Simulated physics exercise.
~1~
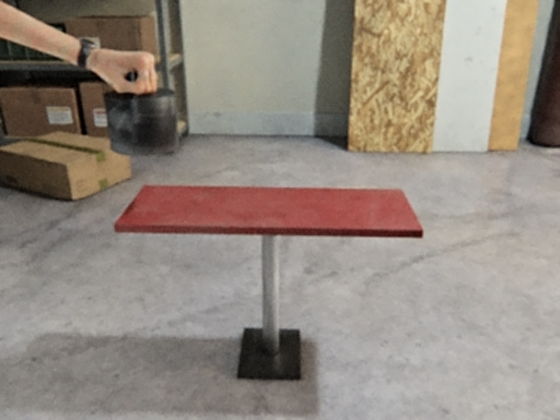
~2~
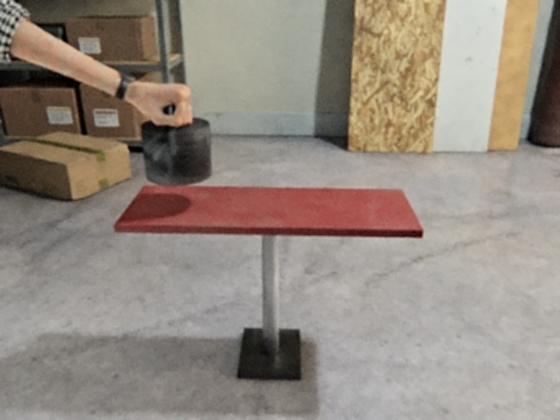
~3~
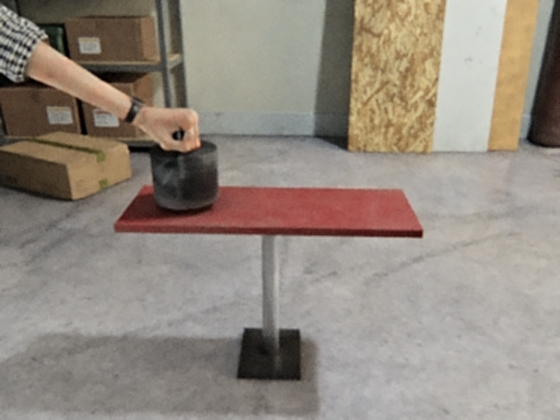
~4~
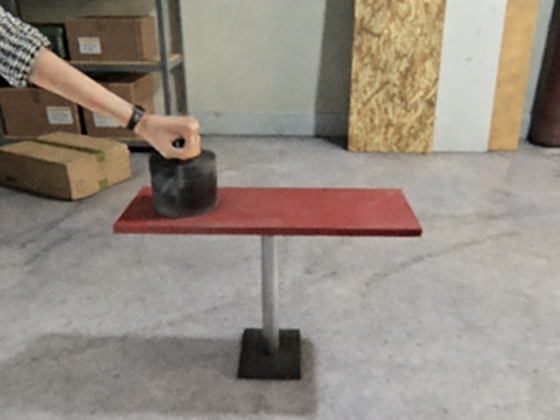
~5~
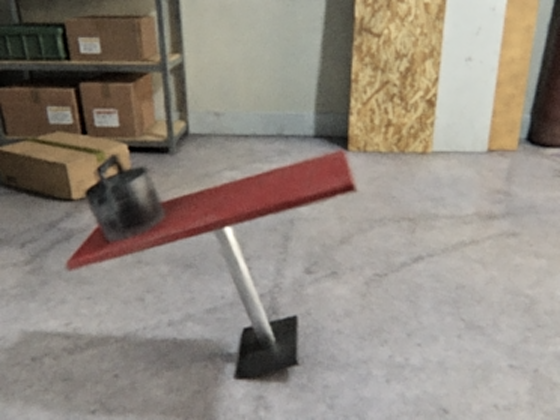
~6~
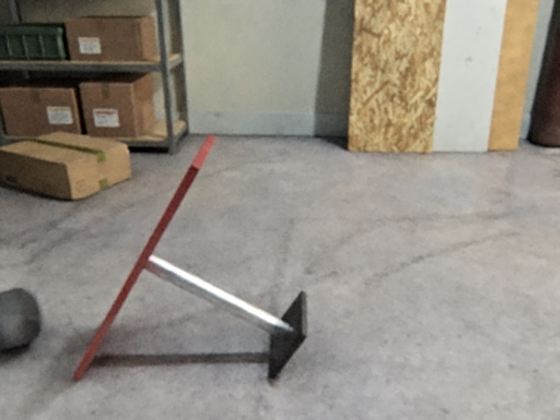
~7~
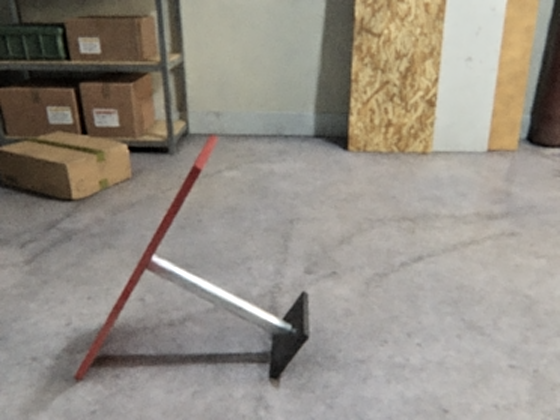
The footage shows a hand lowering a dark cylindrical object with a handle onto the left end of a red table on a single post, then letting go. The table tips left, the object slides off and rolls out of view, and the table rests on its side.
